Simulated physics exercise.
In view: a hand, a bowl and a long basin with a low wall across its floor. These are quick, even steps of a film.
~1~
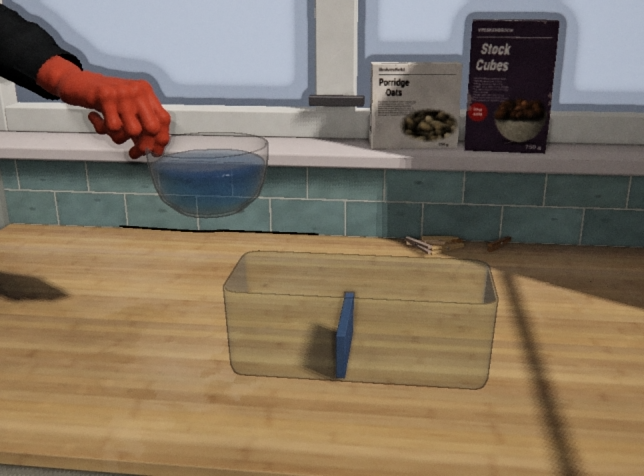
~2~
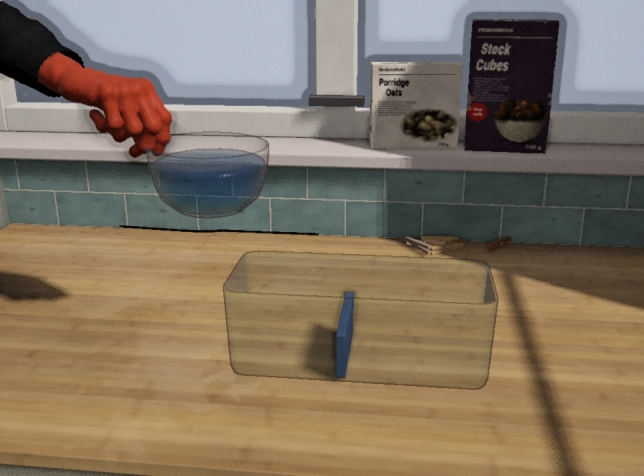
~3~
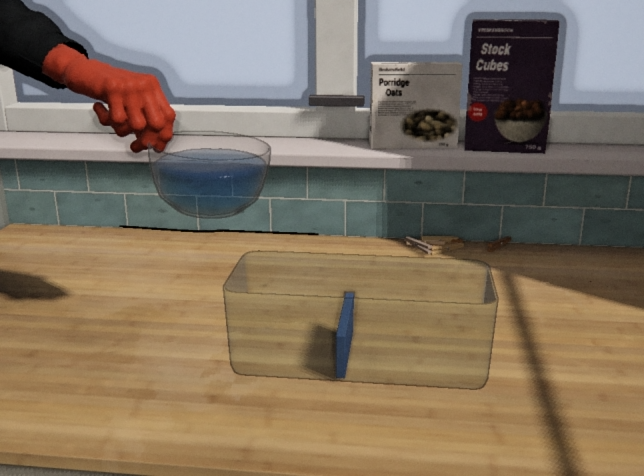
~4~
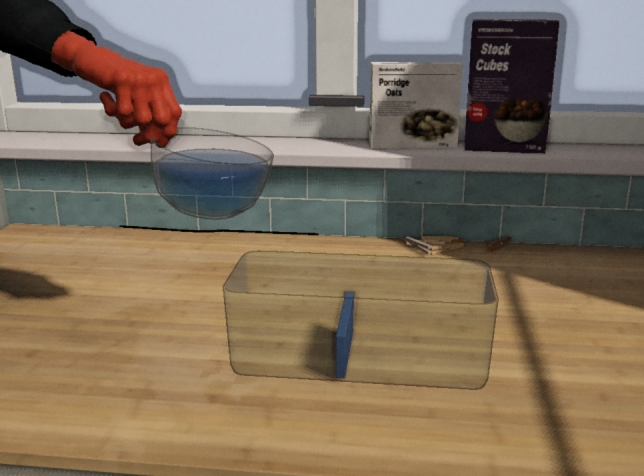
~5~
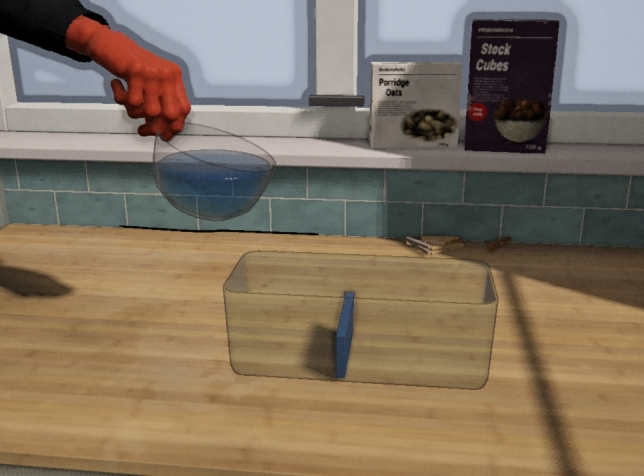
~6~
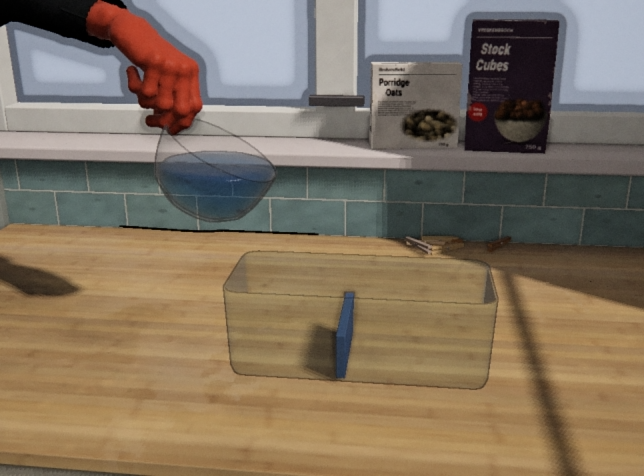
A red-gloved hand in a dark sleeve holds a clear bowl of blue liquid at the upper left, above a wooden kitchen counter viewed from the front and slightly above. Below and to the right sits a long transparent basin with a low blue wall inside, before teal tiles and two food packets on the windowsill. The hand gradually rises and tilts the bowl rightward, while the camera stays still.
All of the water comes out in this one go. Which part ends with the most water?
It is the left-hand one.
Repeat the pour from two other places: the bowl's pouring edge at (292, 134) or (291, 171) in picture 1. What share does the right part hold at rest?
About 40 and 15 per cent.
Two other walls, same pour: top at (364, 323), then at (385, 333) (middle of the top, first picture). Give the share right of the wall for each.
About 10 and 15 per cent.
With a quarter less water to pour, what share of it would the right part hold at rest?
Near 0 %.
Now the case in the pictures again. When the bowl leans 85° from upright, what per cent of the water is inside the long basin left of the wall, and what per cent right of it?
Some 30 per cent left and 0 right.
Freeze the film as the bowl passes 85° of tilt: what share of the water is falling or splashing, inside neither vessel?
About 35 per cent.
A moment on, the tilt is 85° and 35 per cent is still to pour, 30 is left of the wall and 0 right of it.
Next, the tilt is 100° and 5 per cent is still to pour, 87 is left of the wall and 0 right of it.
Then the tilt is 100° and 0 per cent is still to pour, 96 is left of the wall and 3 right of it.
Later the tilt is 100° and 0 per cent is still to pour, 96 is left of the wall and 3 right of it.
At rest 96 per cent lies left of the wall, 3 right of it and 1 outside.
